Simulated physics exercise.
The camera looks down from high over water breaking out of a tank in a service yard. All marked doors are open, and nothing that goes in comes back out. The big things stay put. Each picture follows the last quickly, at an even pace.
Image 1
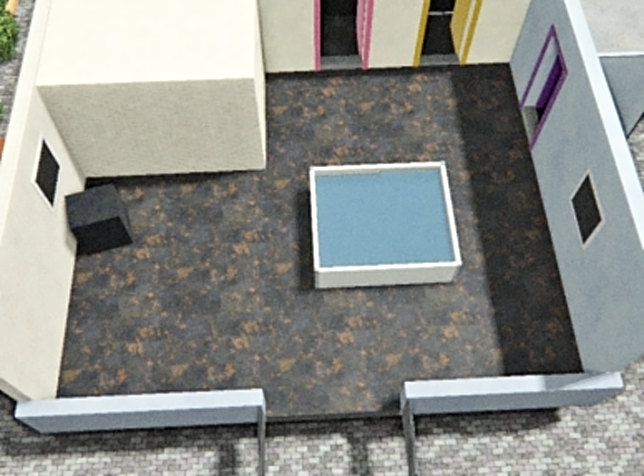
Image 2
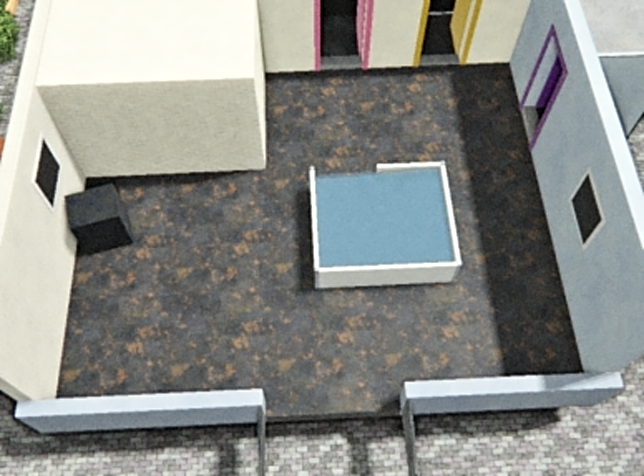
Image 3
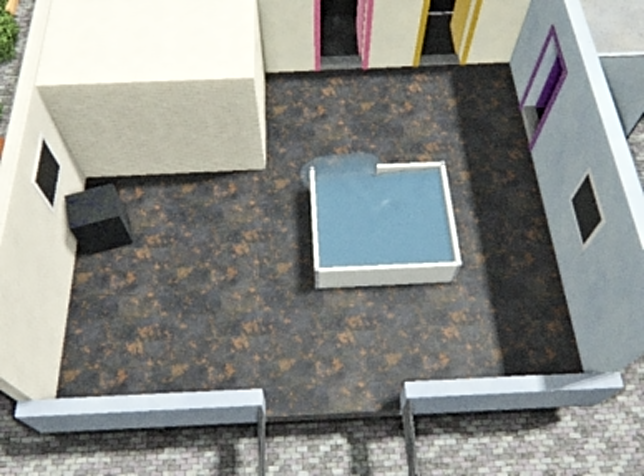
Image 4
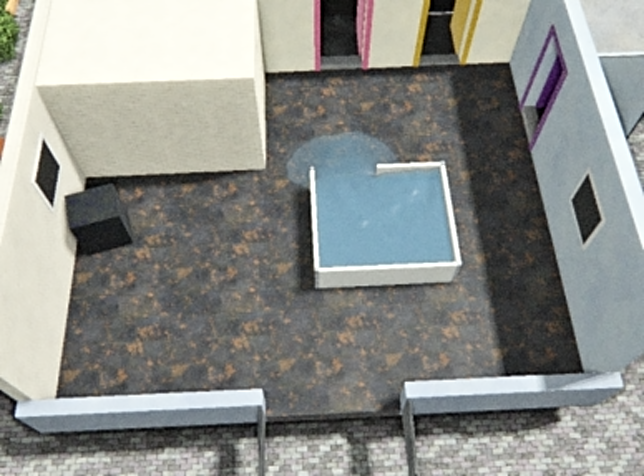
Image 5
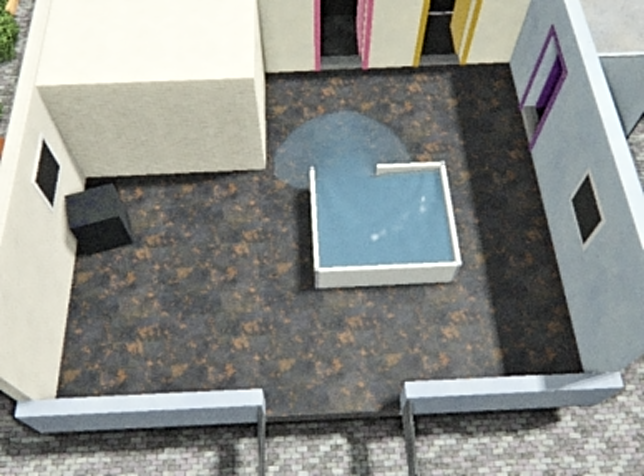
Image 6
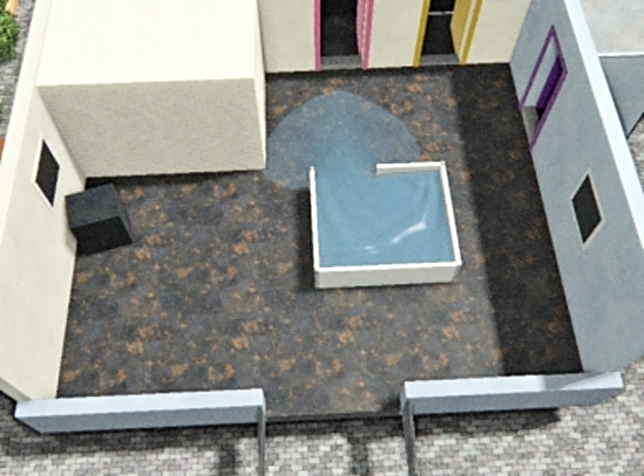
The footage shows a square, white-walled tank of blue water in a walled yard, seen from above; a gap opens in its far side, and water pours out, spreading in a widening rounded sheet across the dark, mottled ground.
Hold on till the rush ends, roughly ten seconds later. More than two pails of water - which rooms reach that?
At the end, the purple door respects the limit; the pink door breaks the limit; the yellow door breaks the limit.
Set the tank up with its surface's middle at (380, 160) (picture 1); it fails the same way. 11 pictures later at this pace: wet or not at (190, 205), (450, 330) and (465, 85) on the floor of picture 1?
First spot stays unwetted, second spot stays unwetted, third spot gets drenched.
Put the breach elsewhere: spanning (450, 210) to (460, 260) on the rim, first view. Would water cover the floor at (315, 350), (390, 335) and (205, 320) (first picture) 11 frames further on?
Point by point: Unwetted; unwetted; unwetted.
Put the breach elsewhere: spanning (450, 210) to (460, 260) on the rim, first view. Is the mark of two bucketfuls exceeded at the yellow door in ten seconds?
I reckon yellow overshoots.
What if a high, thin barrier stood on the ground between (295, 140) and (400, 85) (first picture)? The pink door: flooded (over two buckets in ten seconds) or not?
Pink door: Spared.
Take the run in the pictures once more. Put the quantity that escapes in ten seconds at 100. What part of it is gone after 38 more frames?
About 75 %.
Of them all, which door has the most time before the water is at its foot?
The purple door.
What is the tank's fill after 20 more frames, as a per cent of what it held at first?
About 46 %.
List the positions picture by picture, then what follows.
The first picture shows the tank at (382, 217) is whole and still.
In the second picture, the front is at a hidden place, out from the gap on the tank's far side.
In the third picture, the front is at (375, 159), out from the gap on the tank's far side.
In the fourth picture, water pours out on the tank's far side and has run to (361, 135).
In the fifth picture, the front is at (353, 114), out from the gap on the tank's far side.
In the sixth picture, water pours out on the tank's far side and has run to (345, 94).
A moment on, water covers 20 % of the floor; the purple door not reached, the pink door under two buckets in, the yellow door not reached.
Next, water covers 20 % of the floor; the purple door not reached, the pink door over two buckets in, the yellow door wet at the sill, nothing in.
Then, water covers 25 % of the floor; the purple door not reached, the pink door far over two buckets in, the yellow door under two buckets in.
Later, water covers 50 % of the floor; the purple door wet at the sill, nothing in, the pink door far over two buckets in, the yellow door over two buckets in.
In the end, water covers 80 % of the floor; the purple door wet at the sill, nothing in, the pink door far over two buckets in, the yellow door over two buckets in.
